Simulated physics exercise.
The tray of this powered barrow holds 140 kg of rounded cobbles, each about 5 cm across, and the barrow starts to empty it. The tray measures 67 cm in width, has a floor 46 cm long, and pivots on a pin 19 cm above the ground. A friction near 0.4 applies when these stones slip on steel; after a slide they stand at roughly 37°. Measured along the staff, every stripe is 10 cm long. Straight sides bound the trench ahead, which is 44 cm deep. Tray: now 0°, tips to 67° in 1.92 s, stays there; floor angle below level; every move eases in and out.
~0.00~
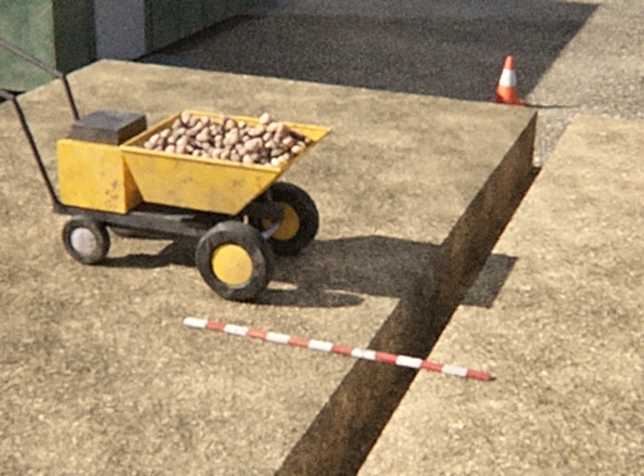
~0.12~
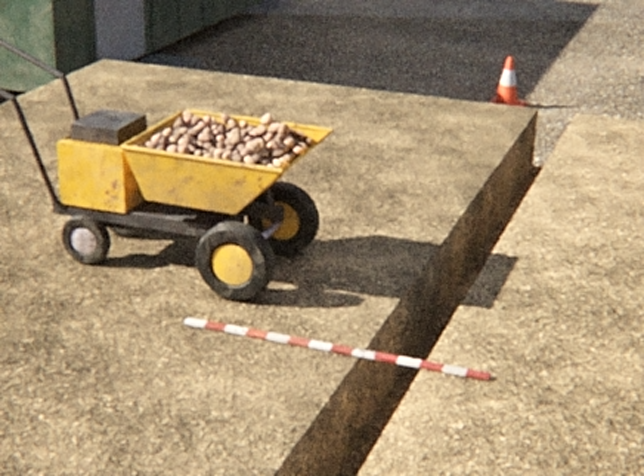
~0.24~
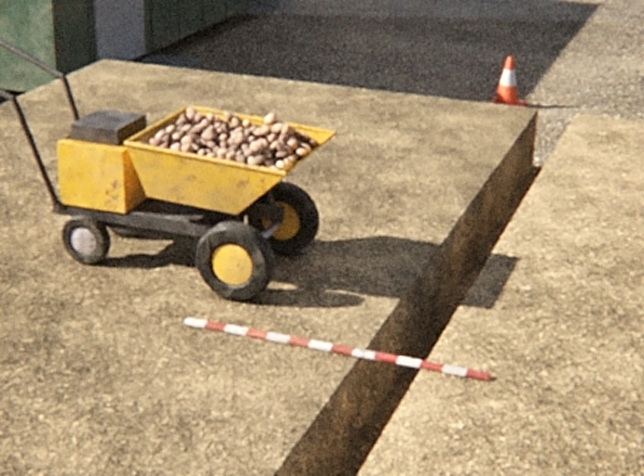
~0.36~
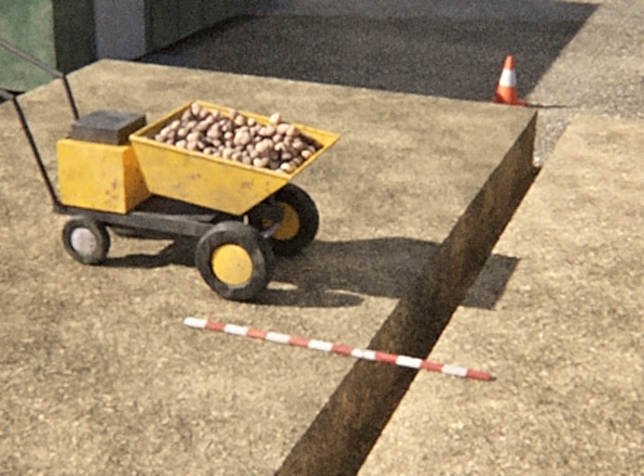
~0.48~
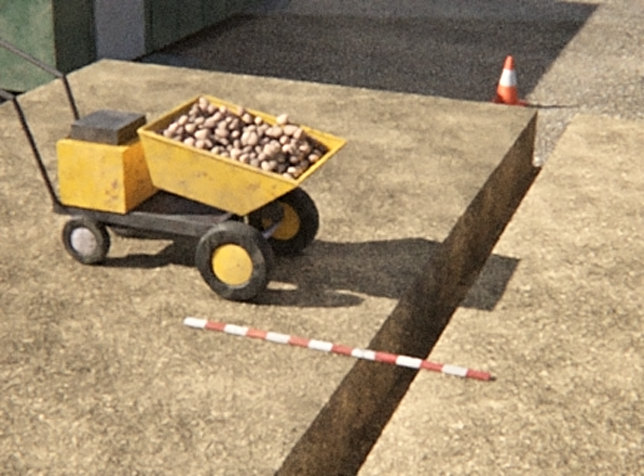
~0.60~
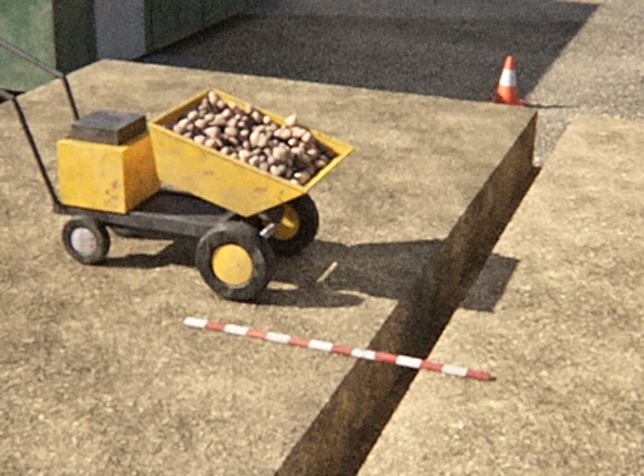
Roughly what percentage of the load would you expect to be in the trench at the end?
I'd expect around 77 per cent.
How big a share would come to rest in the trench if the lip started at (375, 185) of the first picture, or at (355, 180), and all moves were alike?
Some 25 and some 50 per cent, in that order.
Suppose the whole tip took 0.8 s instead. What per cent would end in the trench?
Something close to 80 per cent.
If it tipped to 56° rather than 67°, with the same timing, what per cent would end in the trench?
In that case around 60 percent.
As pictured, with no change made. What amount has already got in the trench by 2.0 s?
Roughly 40% by that time.
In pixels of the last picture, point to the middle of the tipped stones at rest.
I'd point to around (420, 357).
After 1.4 s the floor is at 57°; 98 % in the tray, 2 % short of the trench; the foremost stones are at (380, 263).
After 2.0 s the floor is at 67°; 37 % in the tray, 20 % short of the trench, 42 % in the trench; the foremost stones are at (458, 347).
After 2.4 s the floor is at 67°; 14 % in the tray, 23 % short of the trench, 63 % in the trench; the foremost stones are at (469, 373).
After 4.3 s the floor is at 67°; 0 % in the tray, 23 % short of the trench, 77 % in the trench; the foremost stones are at (477, 364).
